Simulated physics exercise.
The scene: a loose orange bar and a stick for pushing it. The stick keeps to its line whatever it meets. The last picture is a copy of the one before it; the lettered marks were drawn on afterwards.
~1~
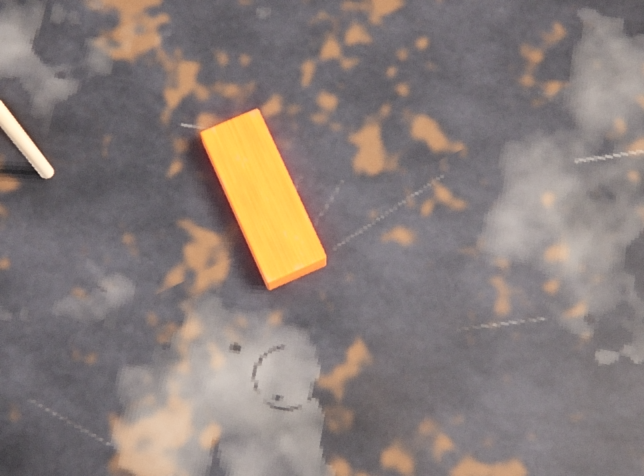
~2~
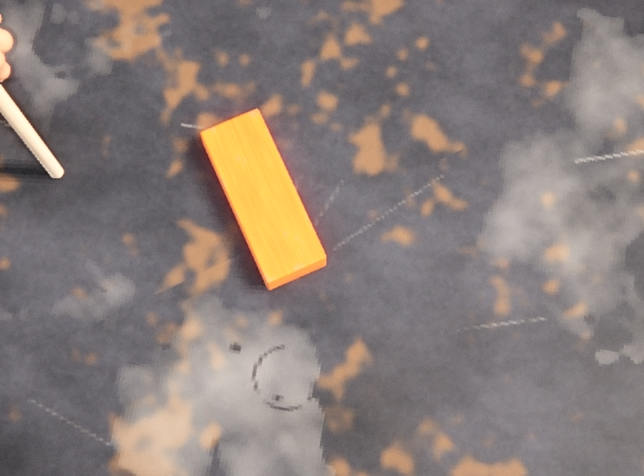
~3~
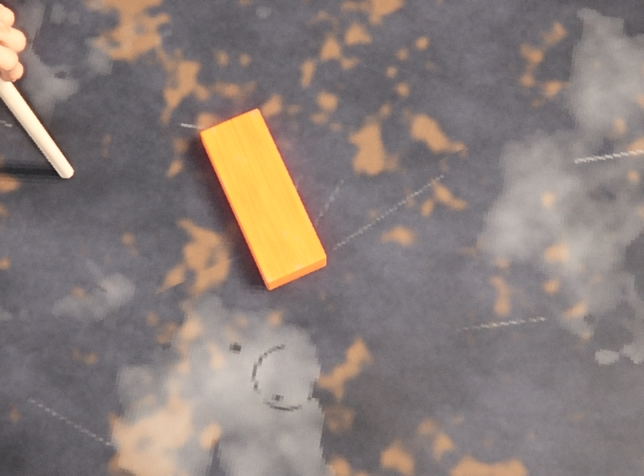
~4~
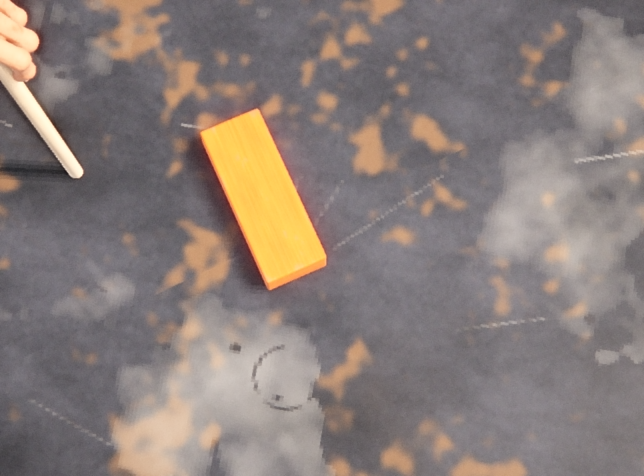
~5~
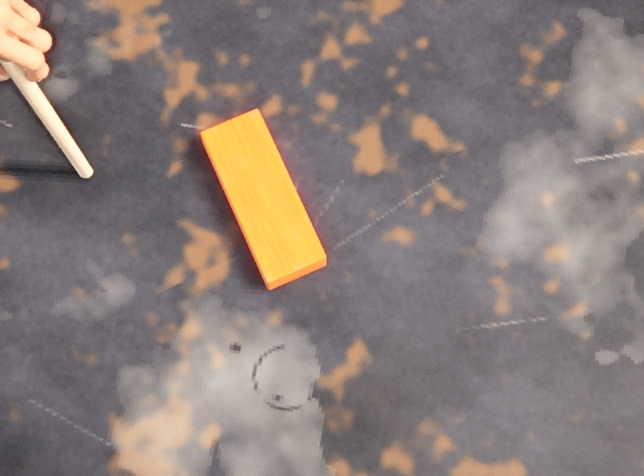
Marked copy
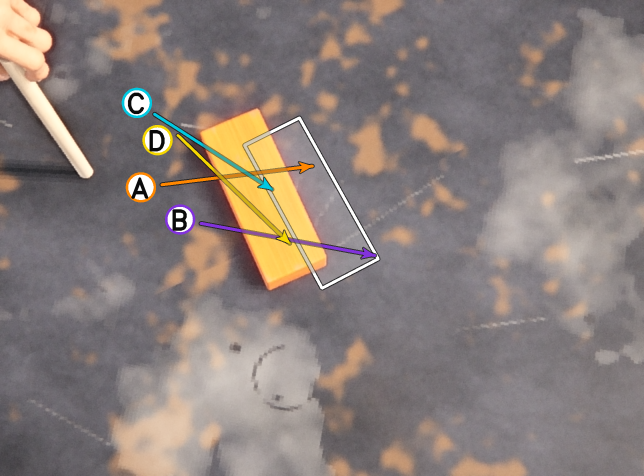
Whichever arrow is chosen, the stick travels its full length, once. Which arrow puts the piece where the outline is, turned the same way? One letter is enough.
Arrow D does it.
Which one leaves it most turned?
That is A.
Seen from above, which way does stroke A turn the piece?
Clockwise.
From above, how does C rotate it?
Clockwise.
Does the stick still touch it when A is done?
At the end, yes.
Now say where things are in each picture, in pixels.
In the first frame, orange bar (262, 194).
In the second frame, orange bar (262, 194).
In the third frame, orange bar (262, 194).
In the fourth frame, orange bar (262, 194).
In the fifth frame, orange bar (262, 194).
On the copy, A from (162, 185) to (312, 166); B from (201, 223) to (375, 256); C from (155, 114) to (272, 189); D from (178, 135) to (290, 244).
On D. First, foot of the stick (218, 175), piece (267, 193).
Then, foot of the stick (259, 214), piece (295, 194).
Finally, foot of the stick (290, 244), piece (311, 194); it fills the outline.
By contrast, A leaves the piece out of the outline, at (332, 198); B leaves the piece out of the outline, at (305, 175); C leaves the piece out of the outline, at (307, 200).
